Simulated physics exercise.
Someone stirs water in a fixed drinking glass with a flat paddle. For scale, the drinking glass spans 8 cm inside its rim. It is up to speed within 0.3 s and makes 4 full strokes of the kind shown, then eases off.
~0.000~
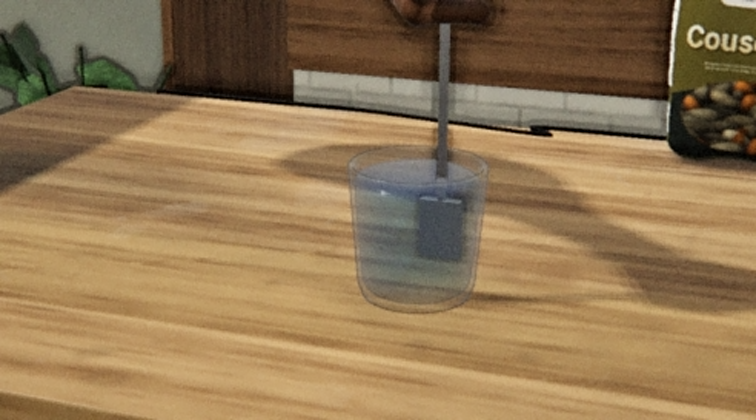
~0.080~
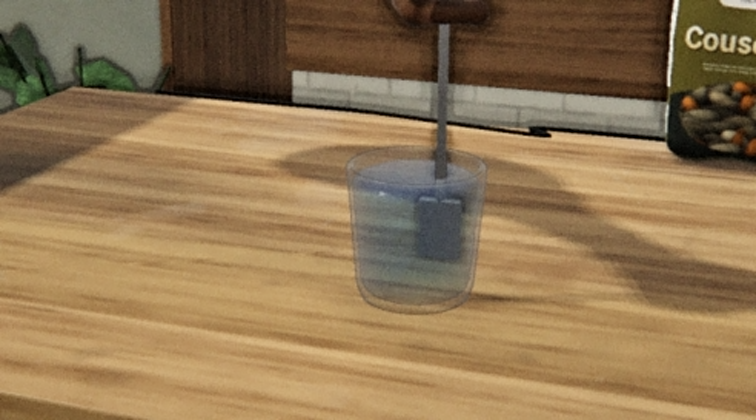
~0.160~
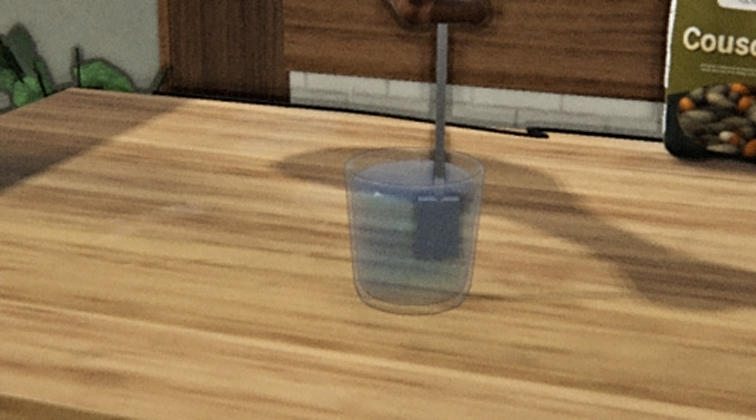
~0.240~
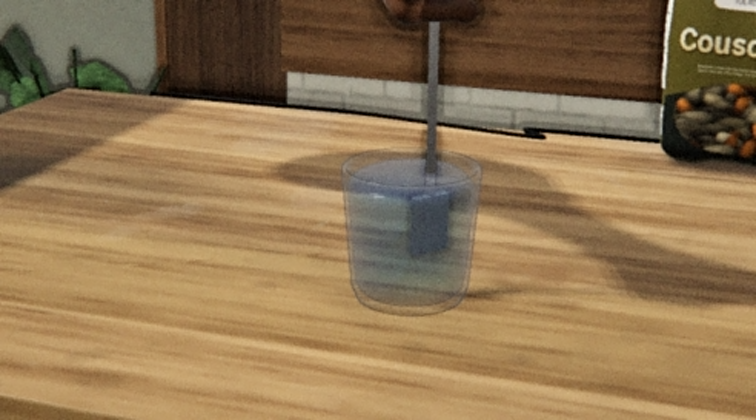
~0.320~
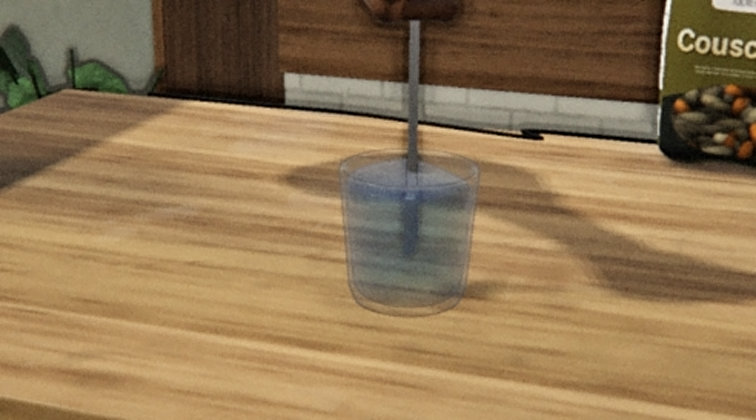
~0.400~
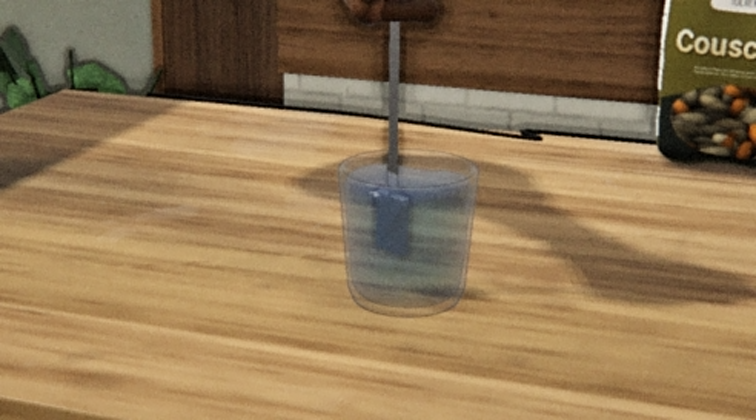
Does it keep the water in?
This drinking glass keeps it all.
After 1.00 s 0 ml is over the rim.
After 1.60 s 0 ml is over the rim.
After 2.20 s 0 ml is over the rim.
After 2.80 s 0 ml is over the rim.
In the end 0 ml is over the rim.
